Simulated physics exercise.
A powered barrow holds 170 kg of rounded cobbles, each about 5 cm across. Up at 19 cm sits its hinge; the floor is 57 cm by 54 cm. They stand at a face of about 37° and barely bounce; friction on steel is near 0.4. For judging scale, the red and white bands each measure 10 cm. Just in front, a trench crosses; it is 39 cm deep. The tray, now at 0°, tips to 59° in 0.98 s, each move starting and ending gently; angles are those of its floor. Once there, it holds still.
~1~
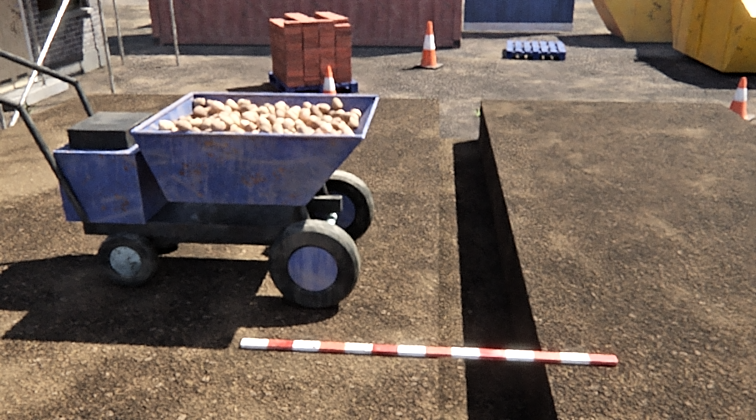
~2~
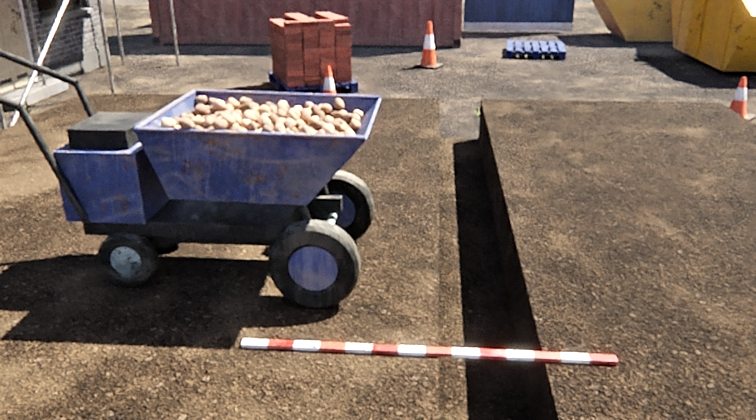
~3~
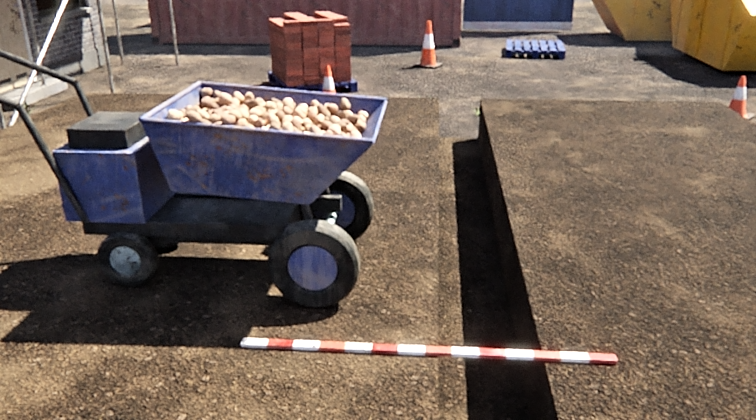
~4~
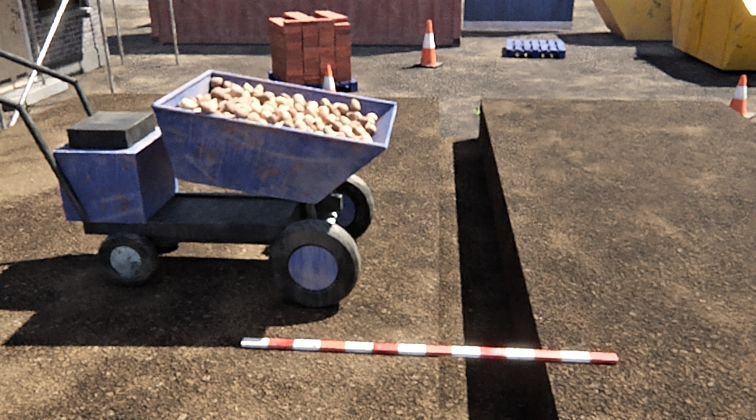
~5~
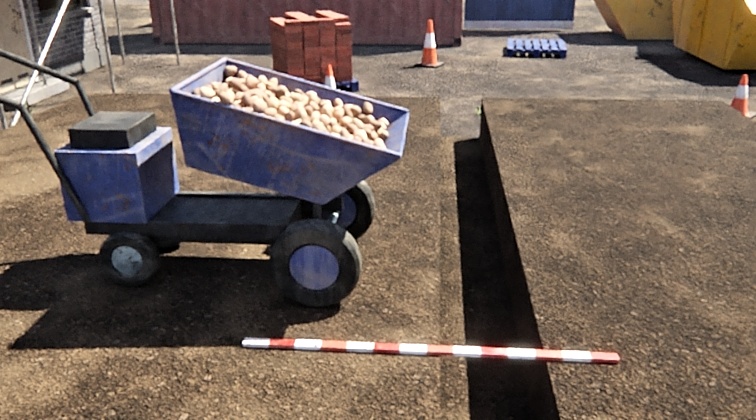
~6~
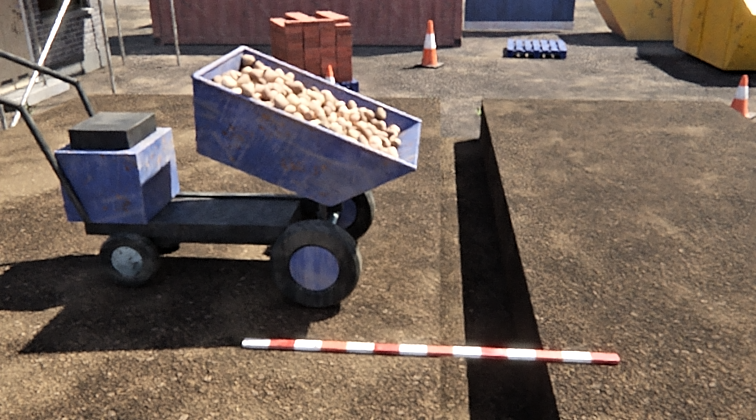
A blue powered barrow loaded with rounded cobbles standing beside a trench, its tray steadily tilting up and forward to the right.
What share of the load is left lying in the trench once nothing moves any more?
About 63 per cent.
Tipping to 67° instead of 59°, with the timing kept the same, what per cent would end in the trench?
Then close to 80 per cent.
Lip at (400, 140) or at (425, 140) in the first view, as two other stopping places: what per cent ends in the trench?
40 % and 30 %.
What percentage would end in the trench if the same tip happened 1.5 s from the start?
Expected share: Around 70%.
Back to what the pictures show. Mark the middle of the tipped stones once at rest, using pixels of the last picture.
The tipped stones centre close to (492, 331).
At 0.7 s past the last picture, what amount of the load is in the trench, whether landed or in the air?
By that moment, roughly 15 per cent of the load.
Then, 0.3 s after the last picture the floor is at 50°, 100 % in the tray; the foremost stones are at (439, 182).
Then, 0.7 s after the last picture the floor is at 59°, 87 % in the tray, 13 % in the trench; the foremost stones are at (520, 269).
Then, 1.0 s after the last picture the floor is at 59°, 53 % in the tray, 34 % in the trench, 13 % past the trench; the foremost stones are at (624, 275).
Then, 3.0 s after the last picture the floor is at 59°, 23 % in the tray, 63 % in the trench, 14 % past the trench; the foremost stones are at (745, 276).
